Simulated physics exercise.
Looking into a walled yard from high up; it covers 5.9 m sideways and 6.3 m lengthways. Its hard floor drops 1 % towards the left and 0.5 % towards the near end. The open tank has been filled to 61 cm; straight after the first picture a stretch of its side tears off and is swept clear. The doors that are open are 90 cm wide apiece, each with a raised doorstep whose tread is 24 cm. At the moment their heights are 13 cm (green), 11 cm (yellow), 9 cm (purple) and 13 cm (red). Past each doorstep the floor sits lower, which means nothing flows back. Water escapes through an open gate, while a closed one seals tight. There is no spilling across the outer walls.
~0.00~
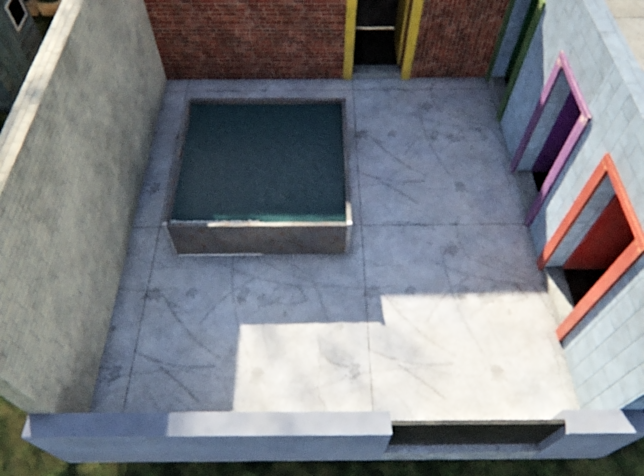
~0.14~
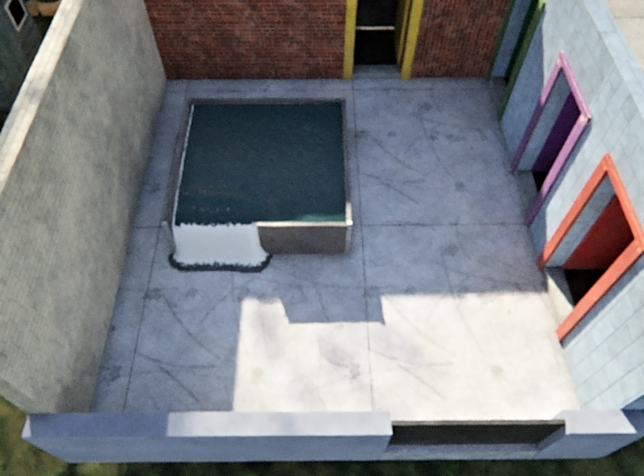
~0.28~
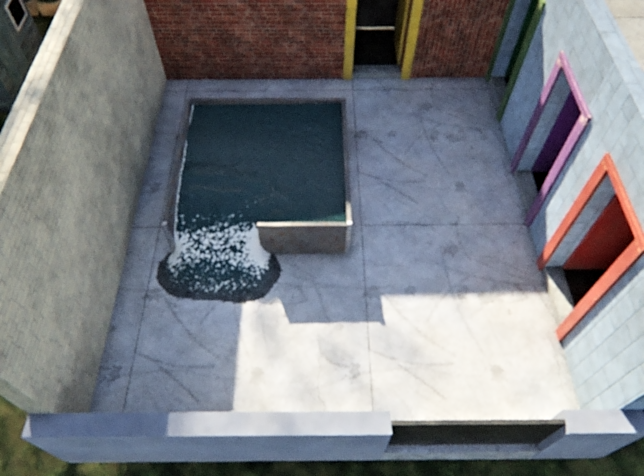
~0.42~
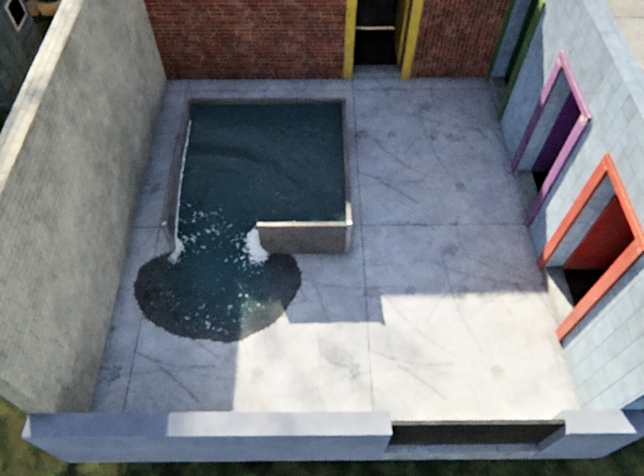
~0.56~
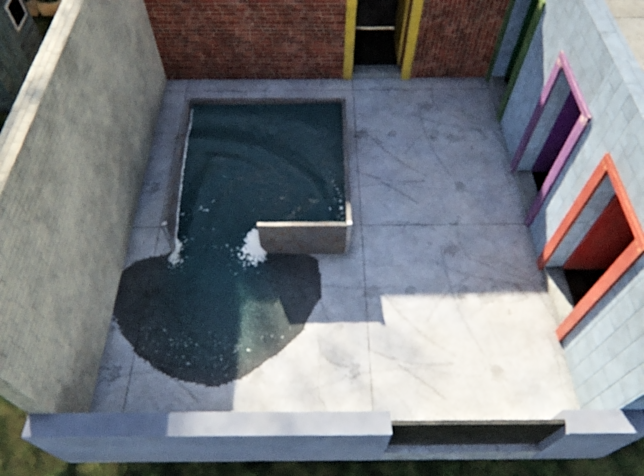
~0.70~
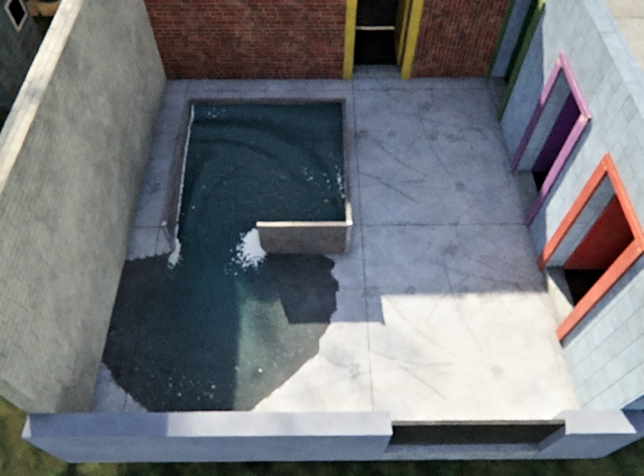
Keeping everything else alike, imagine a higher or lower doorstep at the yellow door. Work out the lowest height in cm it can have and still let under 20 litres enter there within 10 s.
The lowest such height is roughly 7.5 cm.
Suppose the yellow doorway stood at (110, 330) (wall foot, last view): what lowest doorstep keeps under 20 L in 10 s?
Roughly 26 cm.
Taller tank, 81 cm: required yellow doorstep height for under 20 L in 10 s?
Roughly 13.0 centimetres.
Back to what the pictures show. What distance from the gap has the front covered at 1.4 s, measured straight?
Close to 3.2 metres, I'd say.
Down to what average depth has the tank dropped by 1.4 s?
It averages near 46 cm.
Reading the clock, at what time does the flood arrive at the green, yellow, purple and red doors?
Arrives: Green 5.5 s / yellow 6.5 s / purple 4.5 s / red 3.4 s.
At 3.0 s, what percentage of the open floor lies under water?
Roughly 35 percent of the floor is wet.
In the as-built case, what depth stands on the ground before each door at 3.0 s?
Door by door, in centimetres - green 0, yellow 0, purple 0, red 0.
After 1.4 s water covers 20 % of the floor, deepest (53 cm) near (85, 434); it has not reached the yellow door.
After 3.0 s water covers 35 % of the floor, deepest (35 cm) near (187, 360); it has not reached the yellow door.
After 10.0 s water covers 95 % of the floor, deepest (18 cm) near (241, 128); 14 cm at the yellow door, 3 litres in over its 11 cm doorstep.
At the yellow door as built, the water arrived by 6.7 s and peaked near 14 cm at 9.8 s.
Run again over the same 10 s with other heights there, 33 litres in over 6 cm, 10 litres over 9 cm. The limit of 20 litres is kept from about 7.5 cm up.
